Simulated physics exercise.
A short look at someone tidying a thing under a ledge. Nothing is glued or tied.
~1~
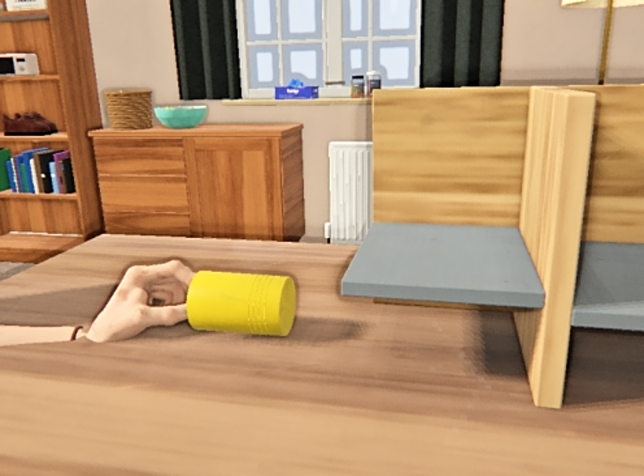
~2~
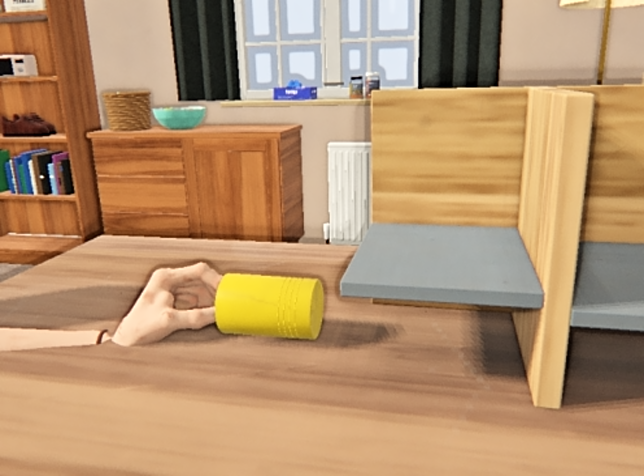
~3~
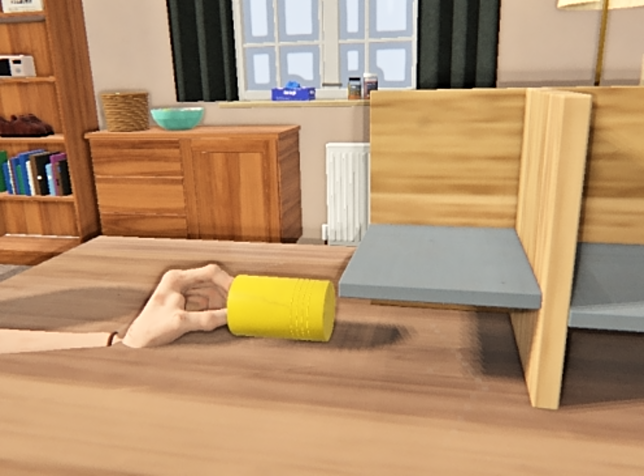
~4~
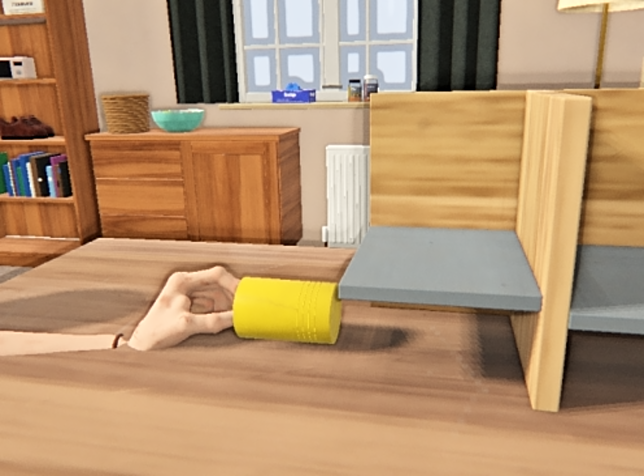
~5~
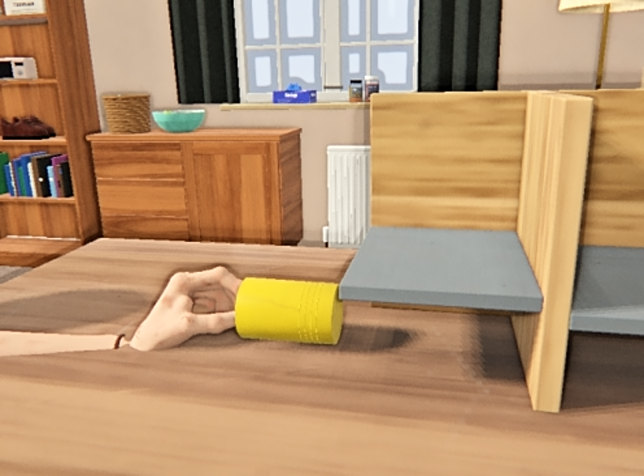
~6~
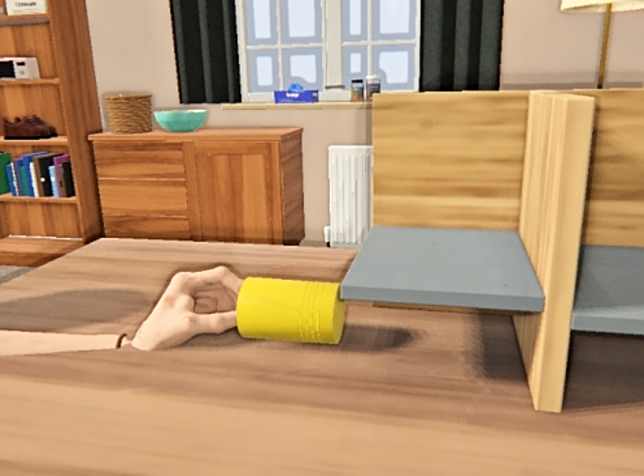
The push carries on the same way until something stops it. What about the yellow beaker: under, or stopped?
Outcome: The yellow beaker goes under.
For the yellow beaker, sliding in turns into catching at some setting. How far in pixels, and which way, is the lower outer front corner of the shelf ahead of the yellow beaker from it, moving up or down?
Some 24 pixels, down.
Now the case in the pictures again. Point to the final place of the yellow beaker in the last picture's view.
Around (411, 319).
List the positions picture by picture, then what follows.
The first picture shows hand sliding it forward; yellow beaker (243, 303); shelf (543, 229).
The second picture shows hand sliding it forward; yellow beaker (271, 306); shelf (542, 229).
The third picture shows hand sliding it forward; yellow beaker (283, 308); shelf (540, 230).
The fourth picture shows hand sliding it forward; yellow beaker (289, 310); shelf (540, 232).
The fifth picture shows hand sliding it forward; yellow beaker (291, 311); shelf (541, 233).
The sixth picture shows hand sliding it forward; yellow beaker (292, 310); shelf (543, 233).
Then, 0.46 s past the last view, yellow beaker part of the way in near (344, 314).
Then, 0.80 s past the last view, yellow beaker all the way in near (408, 319).
Finally, the yellow beaker slides in, near (411, 319).
